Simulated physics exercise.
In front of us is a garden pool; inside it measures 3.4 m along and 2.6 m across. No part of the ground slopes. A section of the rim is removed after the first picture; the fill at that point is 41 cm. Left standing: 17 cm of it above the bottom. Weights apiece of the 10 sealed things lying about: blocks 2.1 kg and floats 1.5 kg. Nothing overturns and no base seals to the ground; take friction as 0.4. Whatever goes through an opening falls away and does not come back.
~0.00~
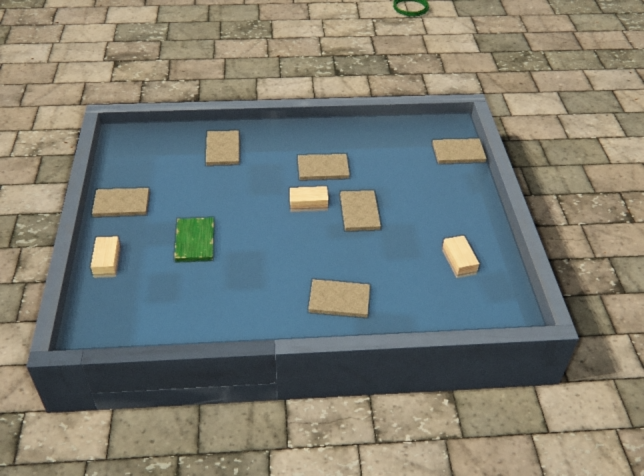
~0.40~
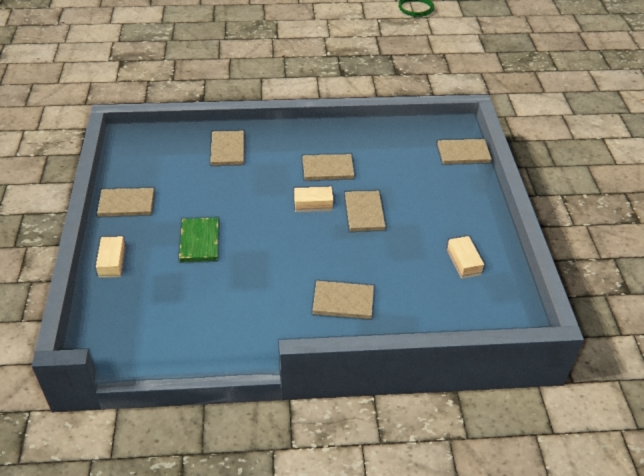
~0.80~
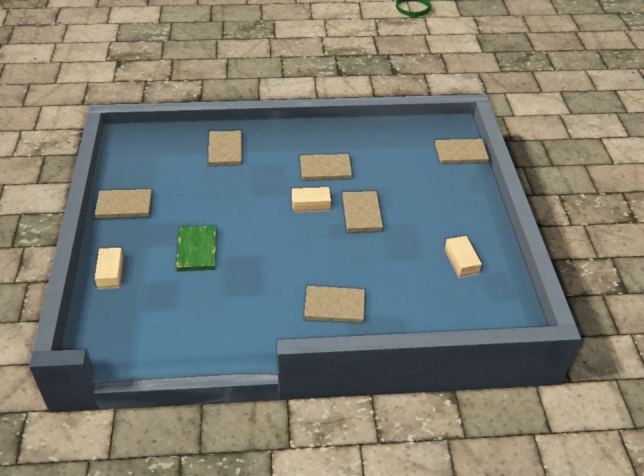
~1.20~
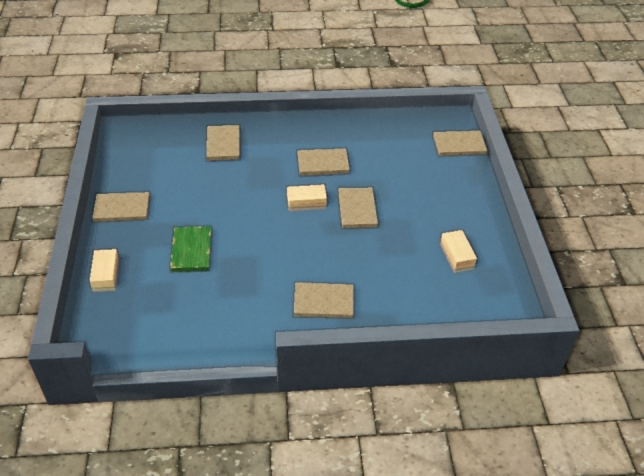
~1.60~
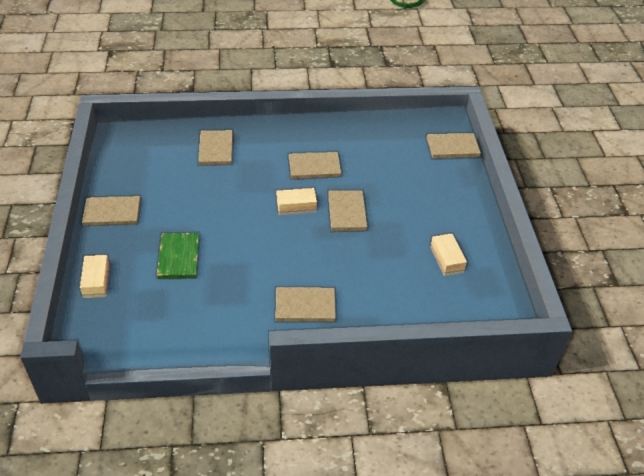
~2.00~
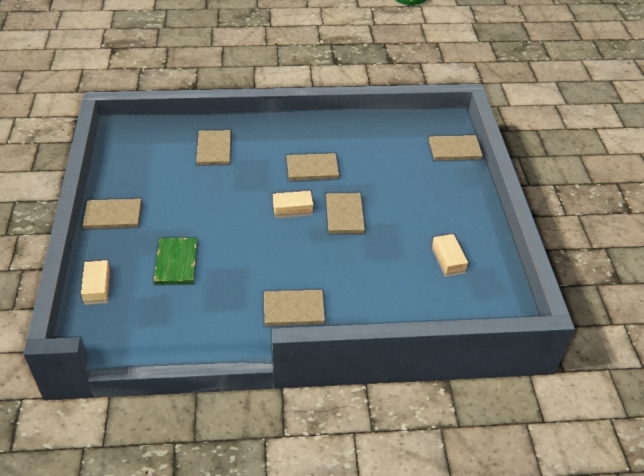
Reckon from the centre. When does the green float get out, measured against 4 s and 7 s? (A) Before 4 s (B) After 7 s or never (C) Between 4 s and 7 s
The answer is C.
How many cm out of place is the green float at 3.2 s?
50 cm or so by then.
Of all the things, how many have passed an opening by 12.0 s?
Tally so far: 3.
After 3.2 s the green float is near (166, 281), 0.5 m from its start, afloat; 0 of 10 are out; 10 afloat.
After 7.2 s the green float has gone out (at 5.6 s); 3 of 10 are out; 7 afloat.
After 12.0 s the green float has gone out (at 5.6 s); 3 of 10 are out; 7 afloat.
After 16.0 s the green float has gone out (at 5.6 s); 3 of 10 are out; 7 afloat.
